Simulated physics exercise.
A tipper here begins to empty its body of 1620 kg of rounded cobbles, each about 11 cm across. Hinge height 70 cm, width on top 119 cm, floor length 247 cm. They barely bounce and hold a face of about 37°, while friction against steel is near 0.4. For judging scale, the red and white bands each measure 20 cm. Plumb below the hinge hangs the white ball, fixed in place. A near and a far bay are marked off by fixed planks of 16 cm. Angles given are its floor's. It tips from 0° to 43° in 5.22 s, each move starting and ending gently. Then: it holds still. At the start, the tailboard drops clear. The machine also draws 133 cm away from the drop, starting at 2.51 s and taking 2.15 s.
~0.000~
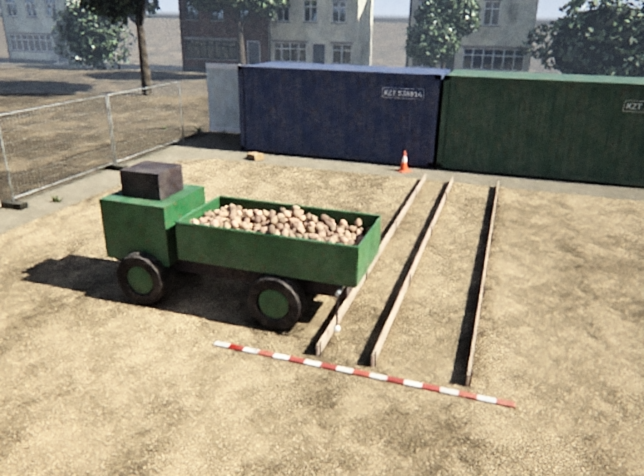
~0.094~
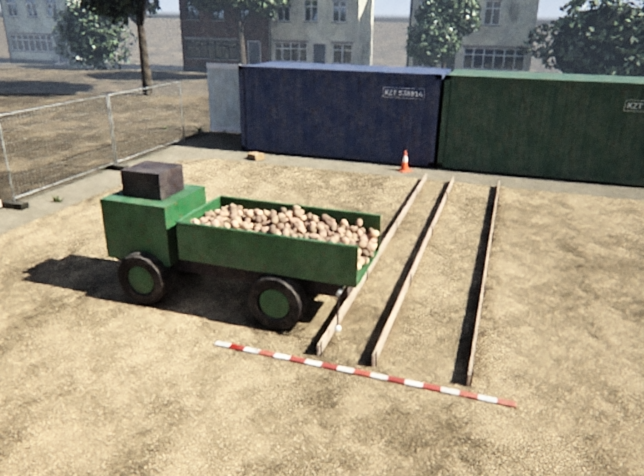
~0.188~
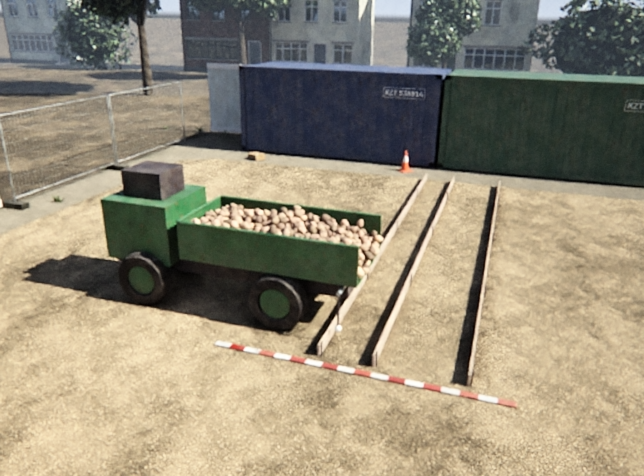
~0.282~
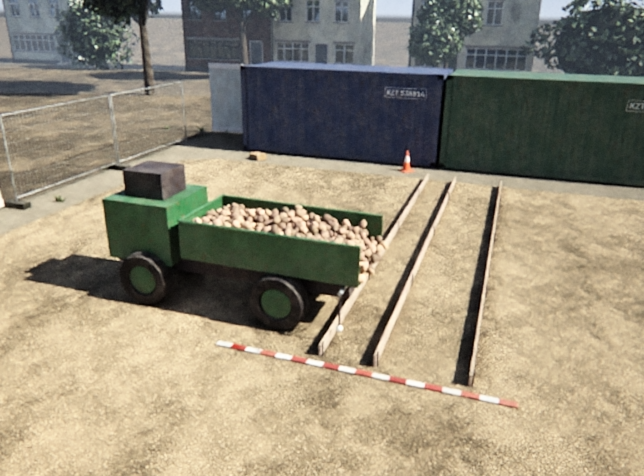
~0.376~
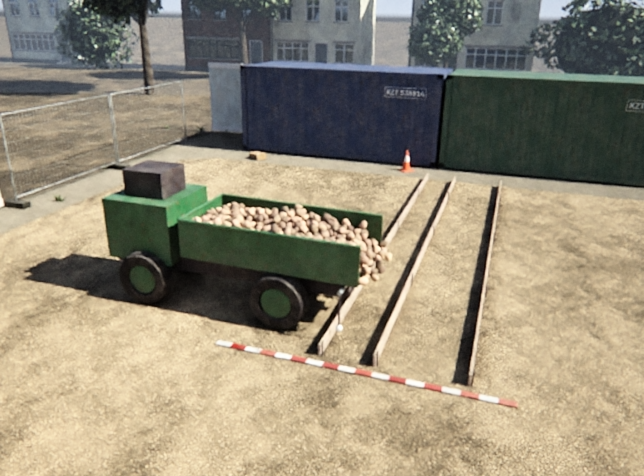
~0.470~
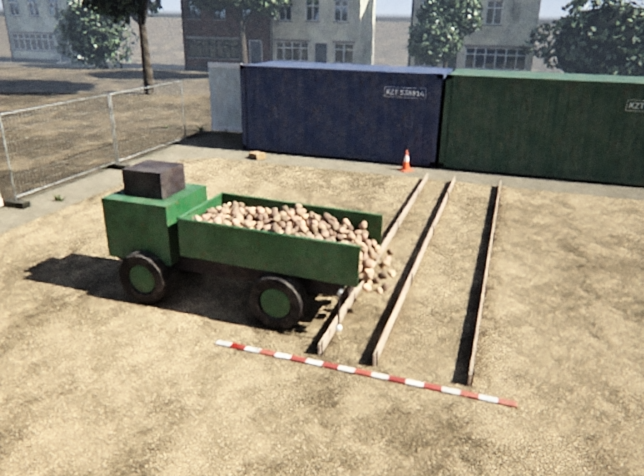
The tailboard at the right end of a small green tipper drops clear, leaving the heap of rounded, pale cobbles exposed. The cobbles at that end slump outward over the open edge, and a few slip down off it above the wooden beams, while the truck and its body barely move.
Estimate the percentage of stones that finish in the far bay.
About 25 per cent.
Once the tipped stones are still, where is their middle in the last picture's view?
At about pixel (361, 310) in the last view.
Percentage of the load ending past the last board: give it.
0 per cent or so.
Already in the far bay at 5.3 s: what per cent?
About 25 per cent by then.
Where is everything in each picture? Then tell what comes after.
The first picture shows lip at (356, 287), floor tilted 0°, highest stones at (264, 214).
In the second picture, the body is at 0°, its lip at (357, 287); the top of the load is at (259, 213); the stones move at 0.0 m/s on average.
In the third picture, the body is at 0°, its lip at (357, 287); the top of the load is at (259, 213); the stones move at 0.1 m/s on average.
The fourth picture shows lip at (359, 287), floor tilted 0°, highest stones at (261, 212); 1 % has left.
In the fifth picture, the body is at 1°, its lip at (358, 287); the top of the load is at (261, 212); 1 % has left.
The sixth picture shows lip at (358, 287), floor tilted 1°, highest stones at (261, 211); 2 % has left.
After 3.9 s the floor is at 36°; 16 % in the body, 22 % short of the bays, 39 % in the near bay, 24 % in the far bay; the foremost stones are at (469, 333).
After 5.3 s the floor is at 43°; 0 % in the body, 36 % short of the bays, 40 % in the near bay, 24 % in the far bay; the foremost stones are at (470, 332).
After 5.7 s the floor is at 43°; 0 % in the body, 36 % short of the bays, 40 % in the near bay, 24 % in the far bay; the foremost stones are at (470, 332).
After 8.7 s the floor is at 43°; 0 % in the body, 36 % short of the bays, 40 % in the near bay, 24 % in the far bay; the foremost stones are at (470, 332).
